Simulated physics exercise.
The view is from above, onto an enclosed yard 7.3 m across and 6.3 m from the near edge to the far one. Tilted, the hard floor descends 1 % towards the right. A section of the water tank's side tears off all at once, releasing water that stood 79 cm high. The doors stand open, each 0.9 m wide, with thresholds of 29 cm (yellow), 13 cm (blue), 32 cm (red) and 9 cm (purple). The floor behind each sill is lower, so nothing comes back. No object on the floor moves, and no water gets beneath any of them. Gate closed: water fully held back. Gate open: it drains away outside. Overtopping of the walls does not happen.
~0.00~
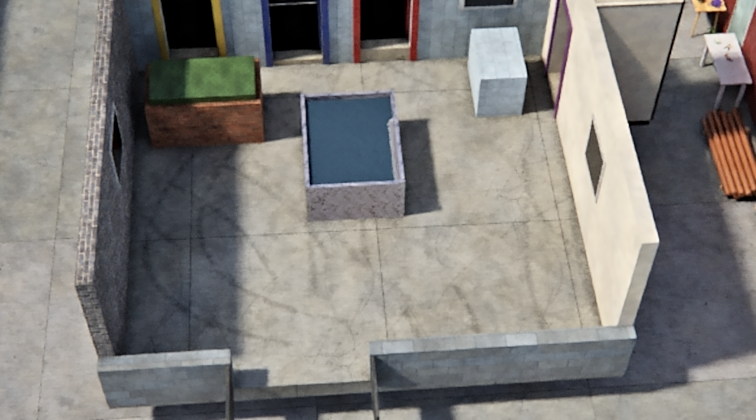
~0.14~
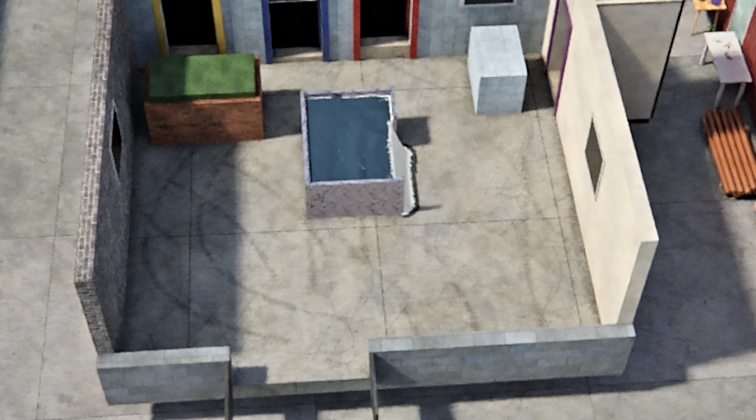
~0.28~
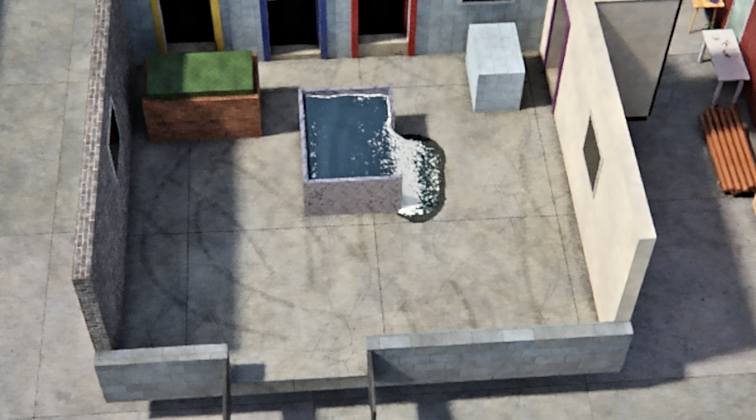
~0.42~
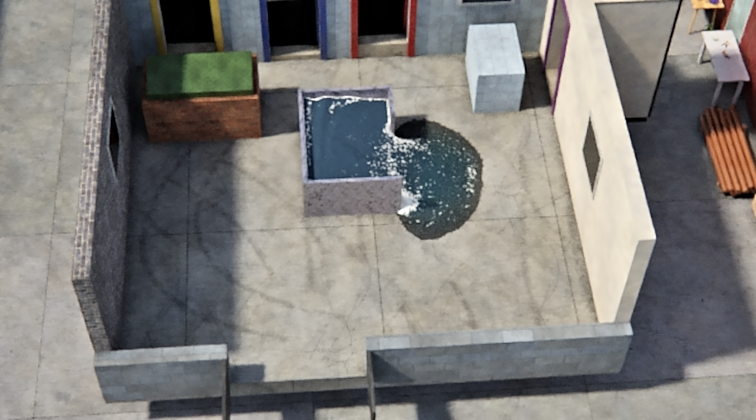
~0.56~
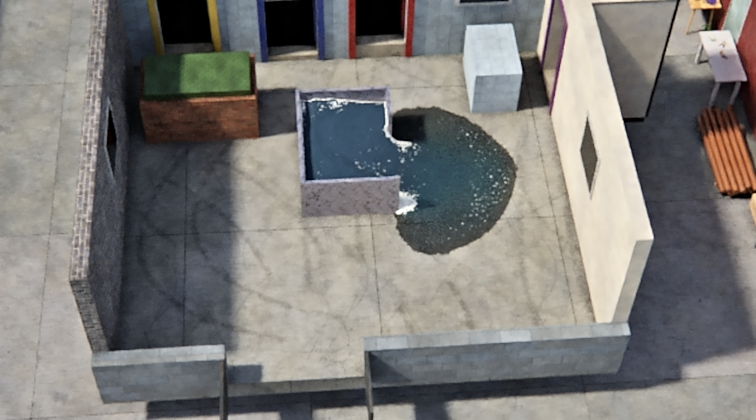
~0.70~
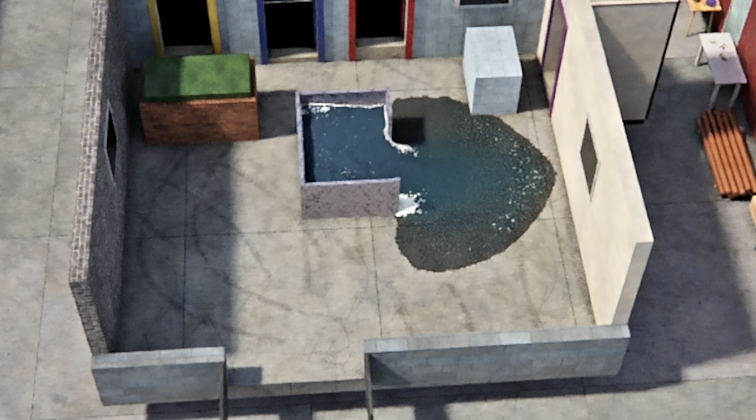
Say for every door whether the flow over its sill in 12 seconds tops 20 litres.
Result: Yellow door - falls short; blue door - falls short; red door - falls short; purple door - tops it.
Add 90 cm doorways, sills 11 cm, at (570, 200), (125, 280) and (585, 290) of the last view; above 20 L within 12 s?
Per doorway, in order: Sufficient / insufficient / sufficient.
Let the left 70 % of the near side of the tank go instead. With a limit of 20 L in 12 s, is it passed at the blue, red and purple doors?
For blue, too little; for red, too little; for purple, too little.
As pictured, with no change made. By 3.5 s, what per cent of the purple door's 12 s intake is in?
Roughly 30%.
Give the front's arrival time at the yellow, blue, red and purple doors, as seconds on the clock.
Arrival times: Yellow 6.0 seconds, blue 4.5 seconds, red 2.0 seconds, purple 1.2 seconds.
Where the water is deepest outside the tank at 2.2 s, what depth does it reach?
Depth max: Approx. 54 cm.
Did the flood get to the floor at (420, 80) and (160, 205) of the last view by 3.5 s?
I'd say drenched, then spared.
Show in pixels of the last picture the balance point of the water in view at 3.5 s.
Its balance point lies near (475, 198).
After 1.4 s water covers 25 % of the floor and is deepest (40 cm) near (565, 202); yellow door not reached, blue door not reached, red door not reached, purple door 11 cm at the sill, 1 L in.
After 2.2 s water covers 30 % of the floor and is deepest (54 cm) near (597, 351); yellow door not reached, blue door not reached, red door 2 cm at the sill, 0 L in, purple door 15 cm at the sill, 16 L in.
After 3.5 s water covers 40 % of the floor and is deepest (26 cm) near (535, 62); yellow door not reached, blue door not reached, red door 5 cm at the sill, 0 L in, purple door 16 cm at the sill, 33 L in.
After 7.0 s water covers 90 % of the floor and is deepest (12 cm) near (580, 273); yellow door 3 cm at the sill, 0 L in, blue door 2 cm at the sill, 0 L in, red door 3 cm at the sill, 0 L in, purple door 11 cm at the sill, 105 L in.
After 12.0 s water covers 100 % of the floor and is deepest (8 cm) near (597, 351); yellow door 6 cm at the sill, 0 L in, blue door 3 cm at the sill, 0 L in, red door 5 cm at the sill, 0 L in, purple door 6 cm at the sill, 108 L in.
